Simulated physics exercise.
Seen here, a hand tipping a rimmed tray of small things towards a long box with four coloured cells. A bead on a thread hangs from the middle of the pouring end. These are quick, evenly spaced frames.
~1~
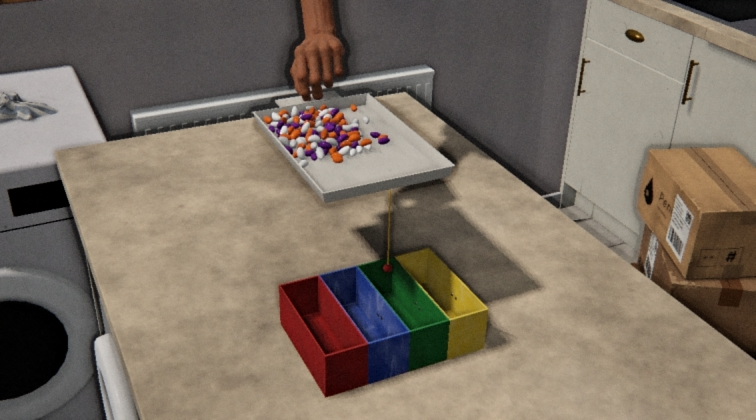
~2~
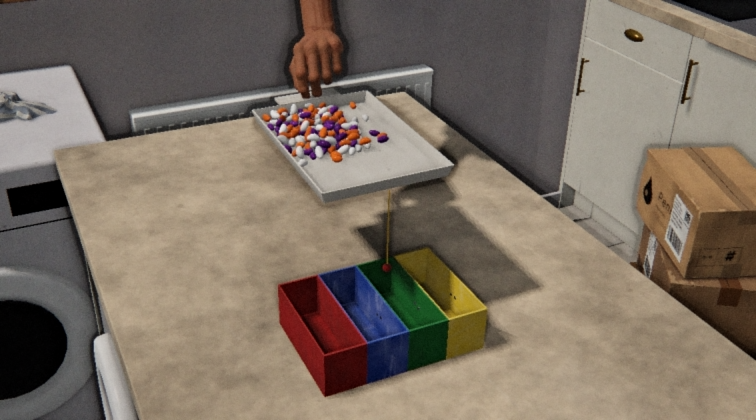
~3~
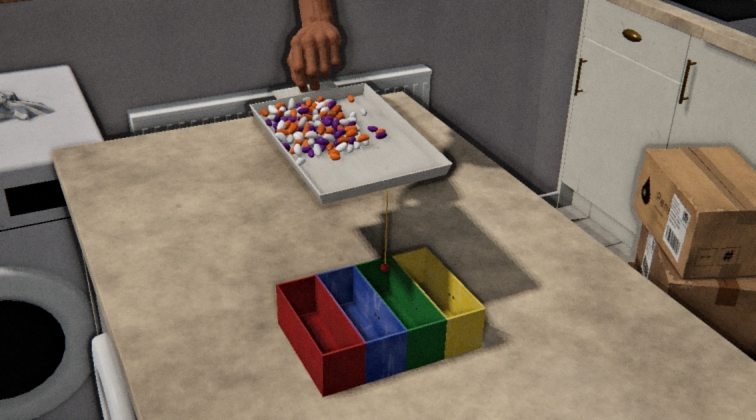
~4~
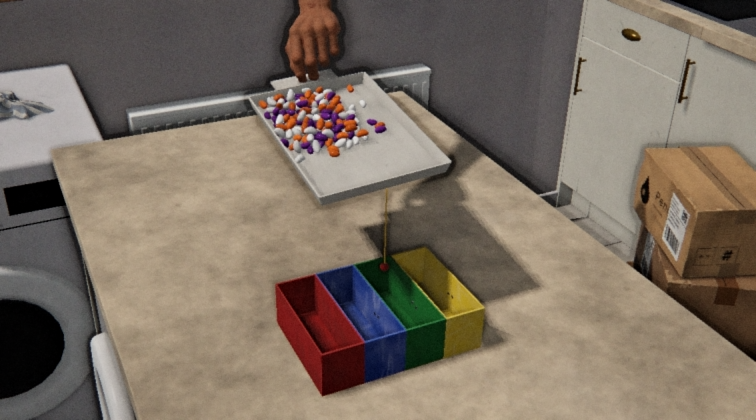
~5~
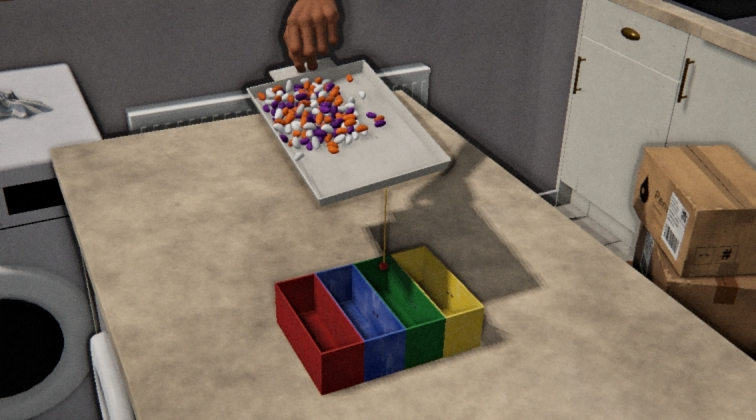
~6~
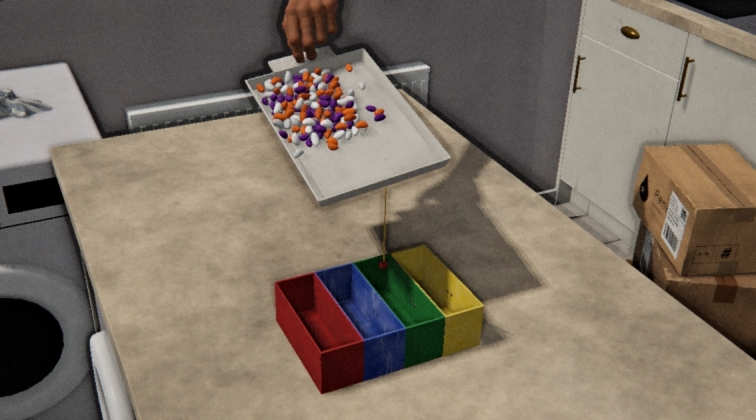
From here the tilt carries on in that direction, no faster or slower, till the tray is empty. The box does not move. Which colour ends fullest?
The red one ends fullest.
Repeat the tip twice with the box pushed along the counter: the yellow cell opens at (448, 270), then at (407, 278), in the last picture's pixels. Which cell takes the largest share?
First red, then the blue cell.
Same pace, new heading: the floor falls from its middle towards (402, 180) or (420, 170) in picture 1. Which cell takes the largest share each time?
In turn: Yellow; the yellow cell.
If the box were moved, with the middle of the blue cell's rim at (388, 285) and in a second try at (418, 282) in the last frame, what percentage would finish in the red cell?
In turn 50 and 10 in a hundred.
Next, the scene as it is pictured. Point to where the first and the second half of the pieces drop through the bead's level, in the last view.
At about (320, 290), then at (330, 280).
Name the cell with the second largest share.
In second place: The cell in blue.
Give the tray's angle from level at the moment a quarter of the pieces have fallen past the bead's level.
At some 80 degrees.
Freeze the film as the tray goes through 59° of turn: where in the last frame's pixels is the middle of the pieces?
At about (326, 160).
Soon after the last picture, tray tipped steeply; nearly all on the tray; a small part falling or outside the box.
A little later, tray tipped right over; about half on the tray; about a quarter in the red cell; a small part in the blue cell; a stray few in the yellow cell; about a quarter falling or outside the box.
Later still, tray tipped past a quarter turn; about half in the red cell; about a third in the blue cell; a stray few in the green cell; a stray few in the yellow cell; a small part falling or outside the box.
At rest, tray tipped past a quarter turn; about half in the red cell; about a third in the blue cell; a stray few in the green cell; a stray few in the yellow cell; a small part outside the box.
